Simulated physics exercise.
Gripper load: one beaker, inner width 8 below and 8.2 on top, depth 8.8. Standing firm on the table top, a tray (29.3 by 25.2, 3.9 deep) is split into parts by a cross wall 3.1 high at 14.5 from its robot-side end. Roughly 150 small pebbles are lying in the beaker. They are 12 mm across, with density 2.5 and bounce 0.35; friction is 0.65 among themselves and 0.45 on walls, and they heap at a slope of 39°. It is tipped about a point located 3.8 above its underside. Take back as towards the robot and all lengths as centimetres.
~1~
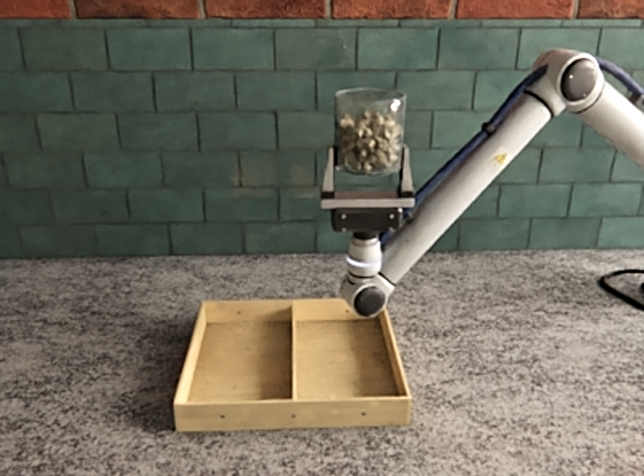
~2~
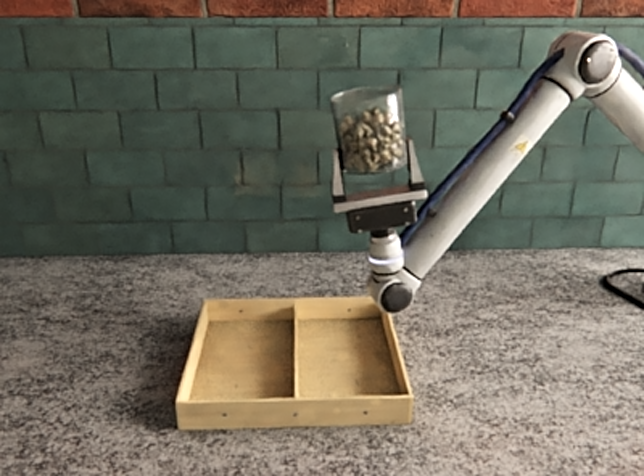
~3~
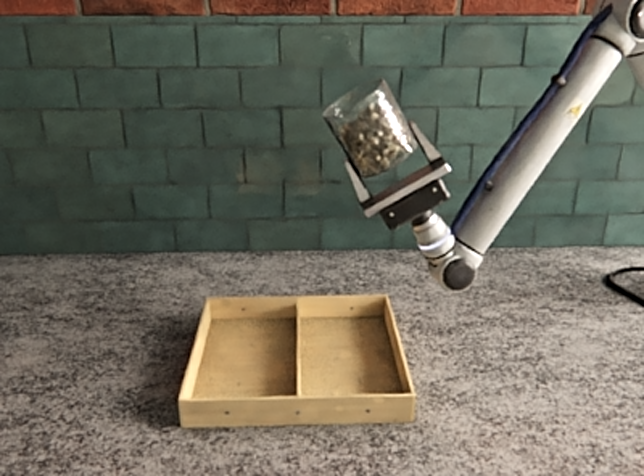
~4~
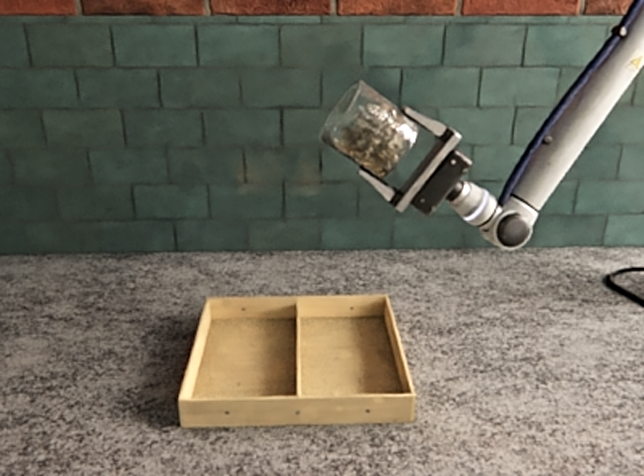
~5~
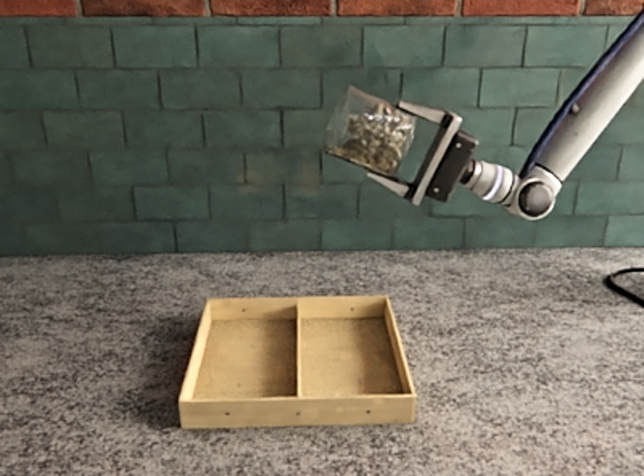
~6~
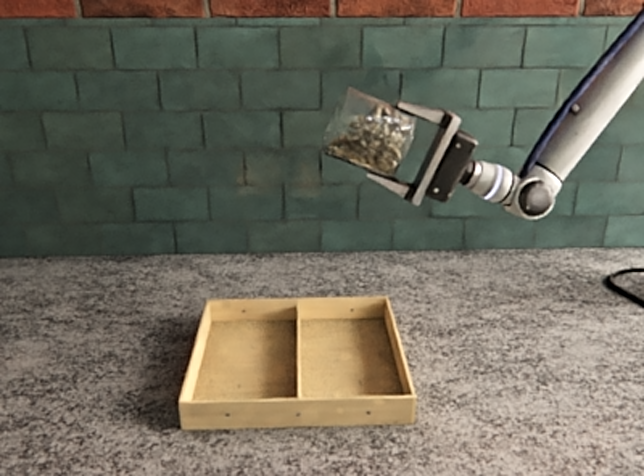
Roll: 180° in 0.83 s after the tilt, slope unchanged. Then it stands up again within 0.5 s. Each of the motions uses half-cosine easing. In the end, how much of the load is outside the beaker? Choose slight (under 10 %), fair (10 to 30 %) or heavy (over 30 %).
Slight, under 10 %.
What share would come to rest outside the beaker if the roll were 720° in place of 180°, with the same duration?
Roughly 0 percent, then.
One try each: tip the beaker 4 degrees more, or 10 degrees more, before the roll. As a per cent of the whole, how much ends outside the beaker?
Roughly 0 and 5 per cent.
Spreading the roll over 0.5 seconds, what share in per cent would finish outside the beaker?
I'd expect approximately 0 per cent then.
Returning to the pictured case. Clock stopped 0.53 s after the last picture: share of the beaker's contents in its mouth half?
Mouth-half fraction: Approx. 25 %.
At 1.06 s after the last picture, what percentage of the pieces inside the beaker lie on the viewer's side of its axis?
That comes to around 55 per cent.
Then, 0.53 s on, tipped 68°, highest piece 38 above the table; 154 in the beaker.
Then, 1.06 s on, tipped 37°, highest piece 37 above the table; 154 in the beaker.
Then, 1.53 s on, upright, highest piece 39 above the table; 154 in the beaker.
Then, 2.23 s on, upright, highest piece 39 above the table; 154 in the beaker.
In the end, 154 in the beaker. That is 0 % outside the beaker.
